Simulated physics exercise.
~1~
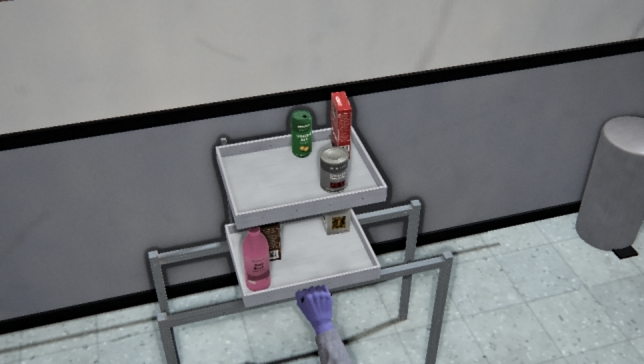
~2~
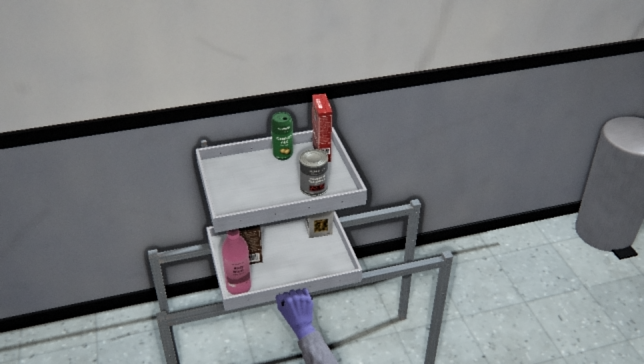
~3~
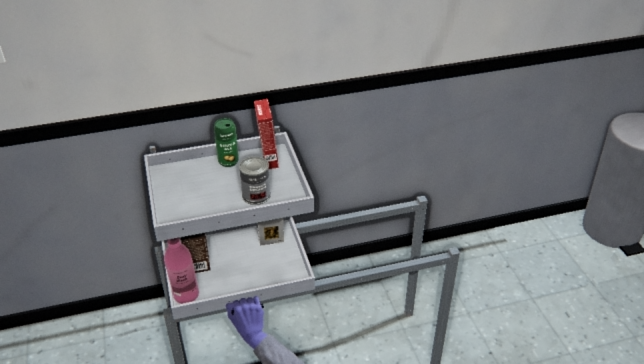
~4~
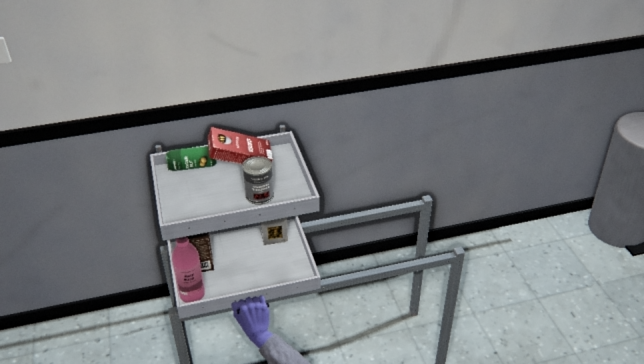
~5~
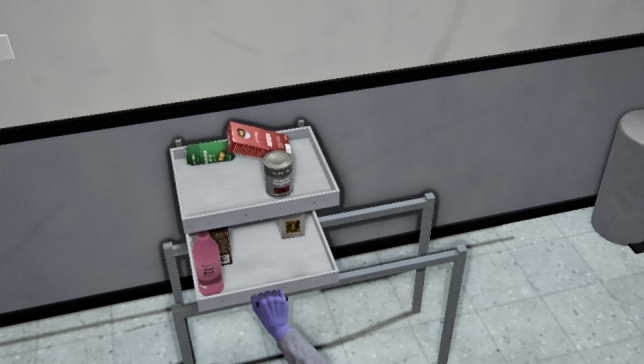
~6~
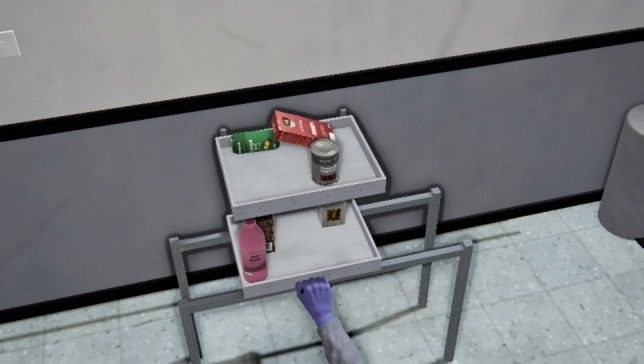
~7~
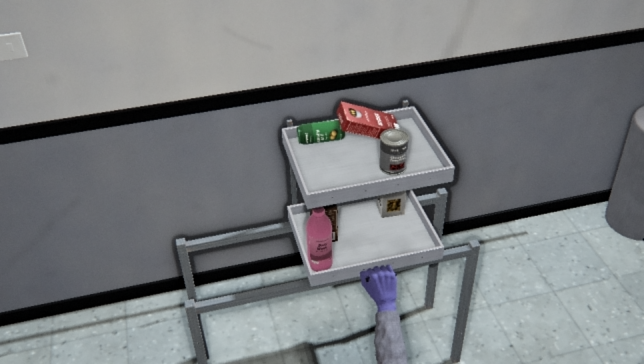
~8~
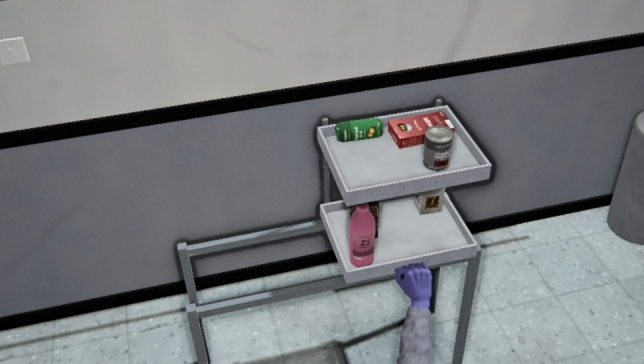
We see a gloved hand at a two-level rack tray holding cans, packets and a pink bottle as it slides left, where the green can and red packet topple over; the tray then moves right, ending there with both still lying down and the grey tin and bottle upright.
